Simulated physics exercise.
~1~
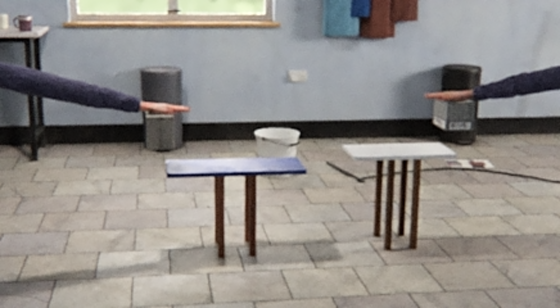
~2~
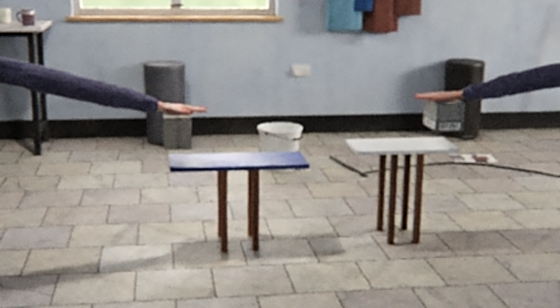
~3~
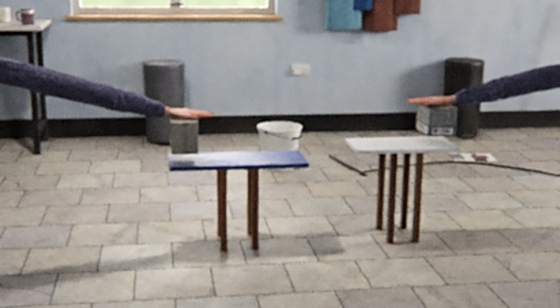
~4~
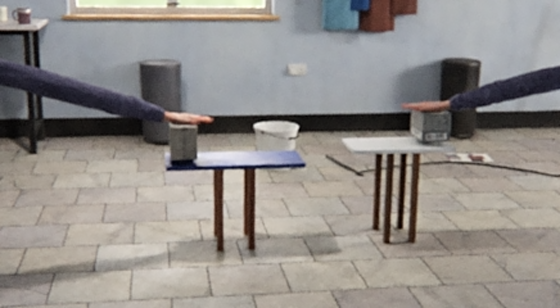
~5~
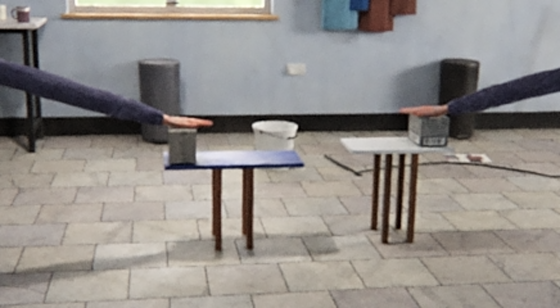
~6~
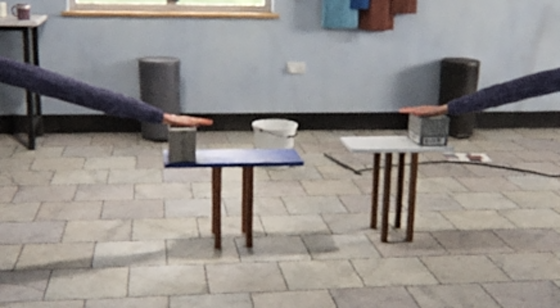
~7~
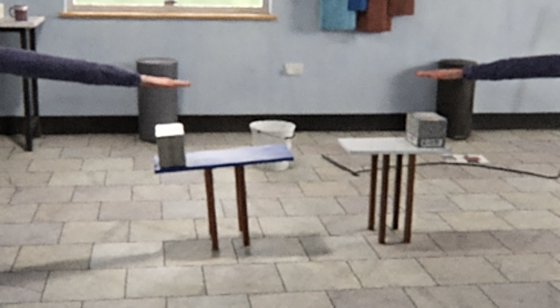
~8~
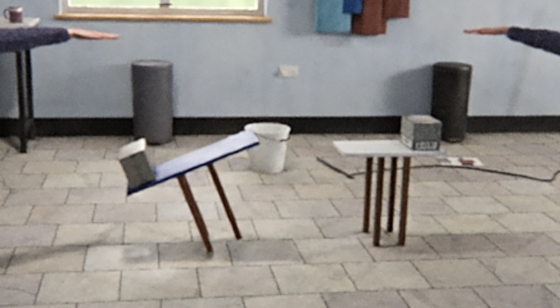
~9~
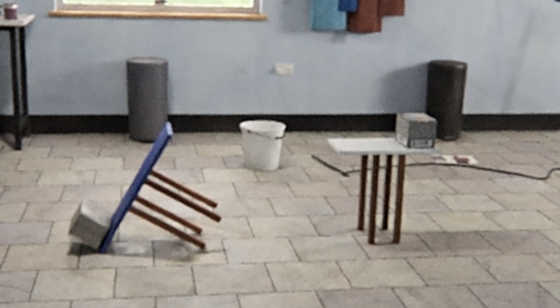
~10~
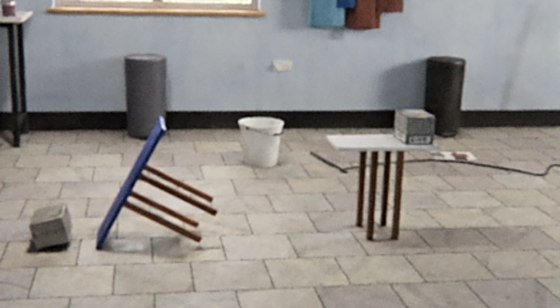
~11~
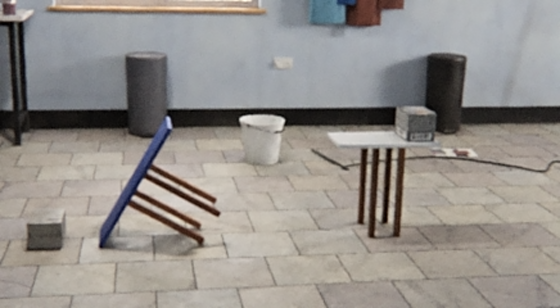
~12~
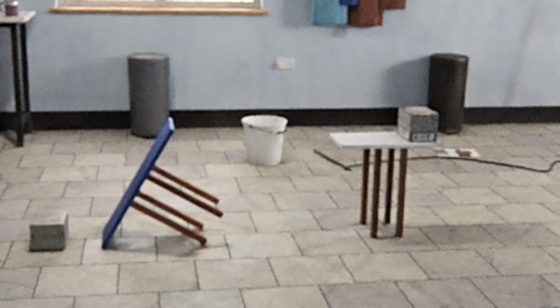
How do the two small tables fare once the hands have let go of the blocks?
The blue trestle tips over to the left and loses its block, coming to rest steeply tilted on the floor. The white plant stand stays upright with its block still on top.
